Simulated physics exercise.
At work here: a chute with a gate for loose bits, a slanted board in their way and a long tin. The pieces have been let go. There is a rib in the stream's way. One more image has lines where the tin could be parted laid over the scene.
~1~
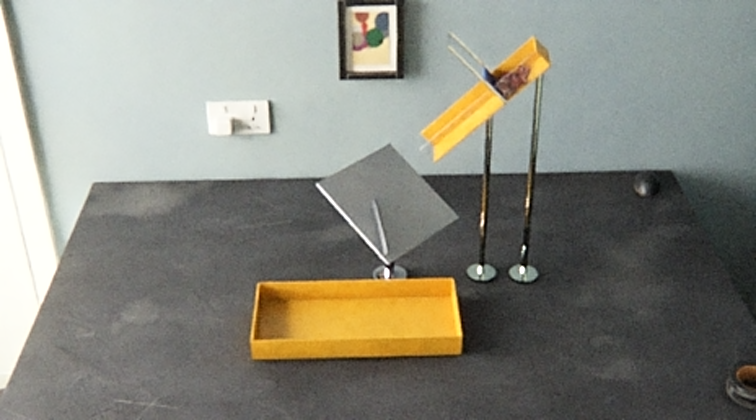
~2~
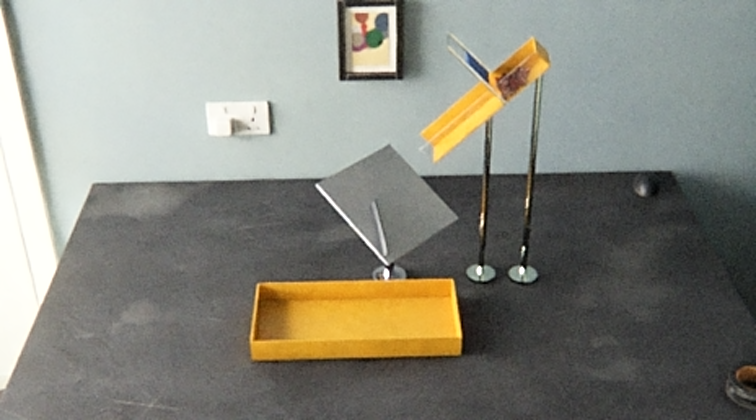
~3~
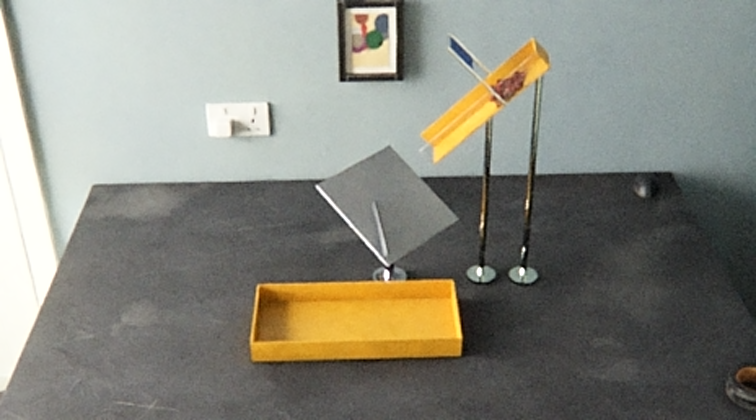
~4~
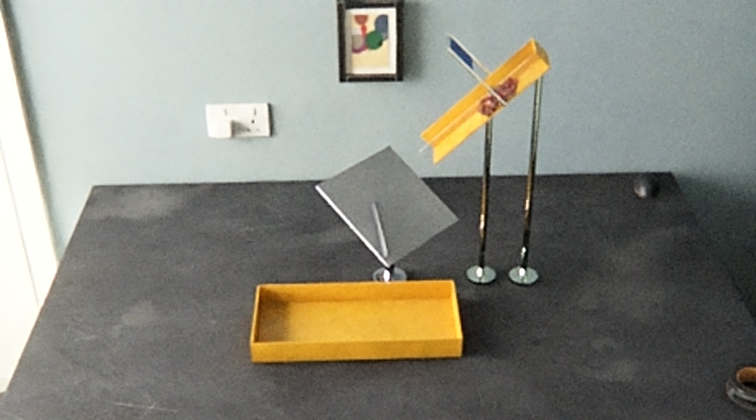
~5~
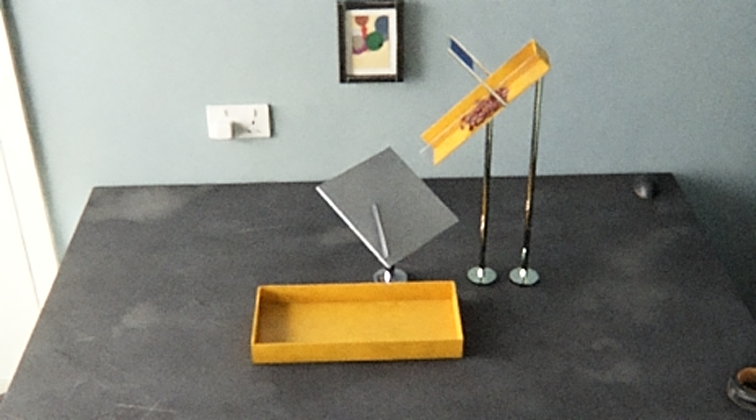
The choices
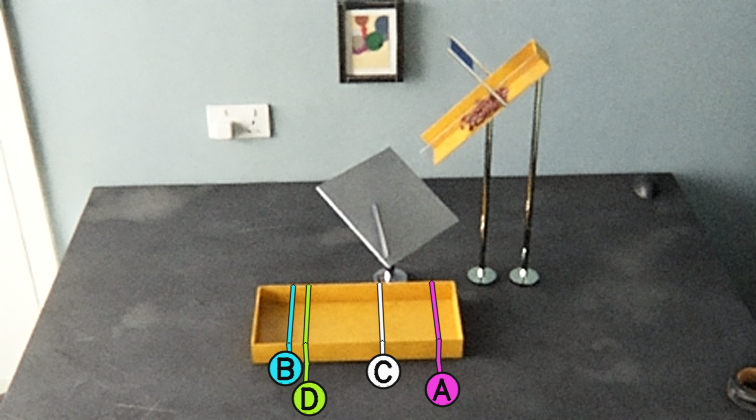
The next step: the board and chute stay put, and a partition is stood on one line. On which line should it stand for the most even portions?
A beats the others.
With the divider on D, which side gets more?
More lands on the right.
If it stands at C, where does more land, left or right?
More lands on the right.
On the marked copy, line A crosses the front rim at (438, 340); line B crosses the front rim at (289, 344); line C crosses the front rim at (382, 341); line D crosses the front rim at (305, 343).
Choosing A, of what is caught, about two thirds on the left of the divider, about a third on the right.
Choosing B, of what is caught, none on the left of the divider, all on the right.
Choosing C, of what is caught, none on the left of the divider, all on the right.
Choosing D, of what is caught, none on the left of the divider, all on the right.
